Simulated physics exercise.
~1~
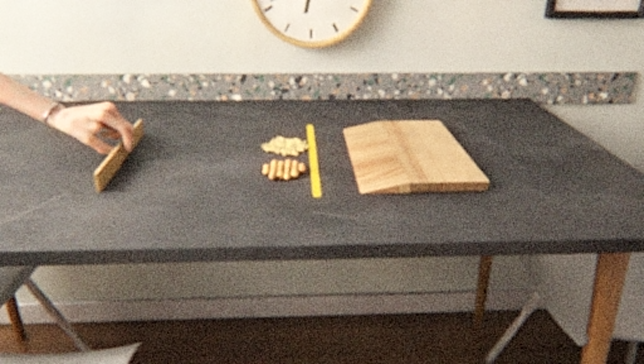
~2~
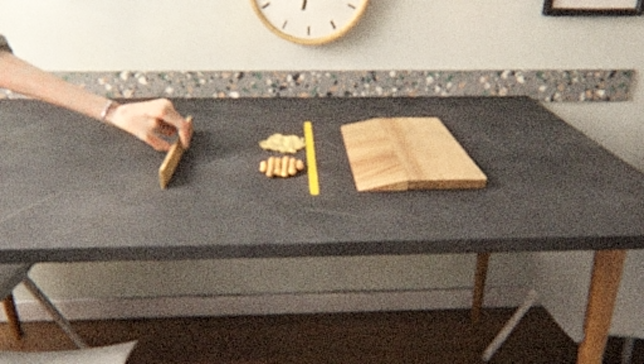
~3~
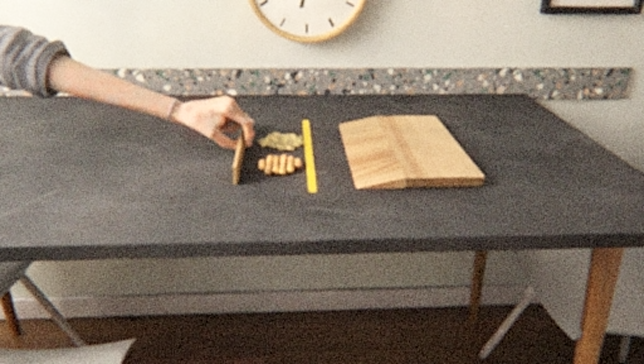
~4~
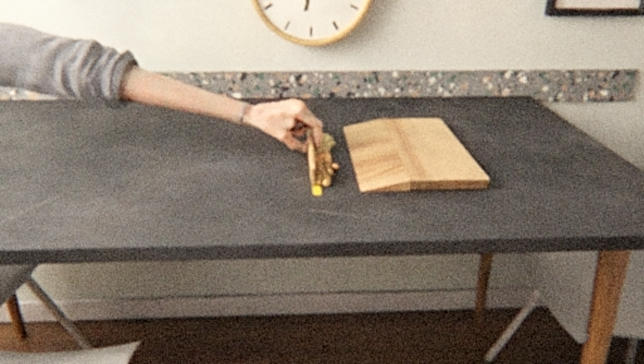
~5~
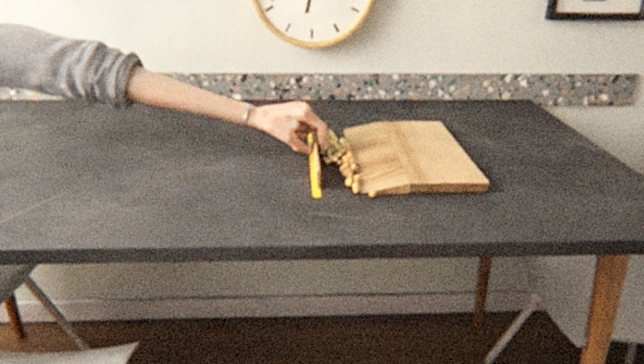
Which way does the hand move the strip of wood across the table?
The hand moves the strip of wood to the right, toward the yellow tape and the wooden ramp.
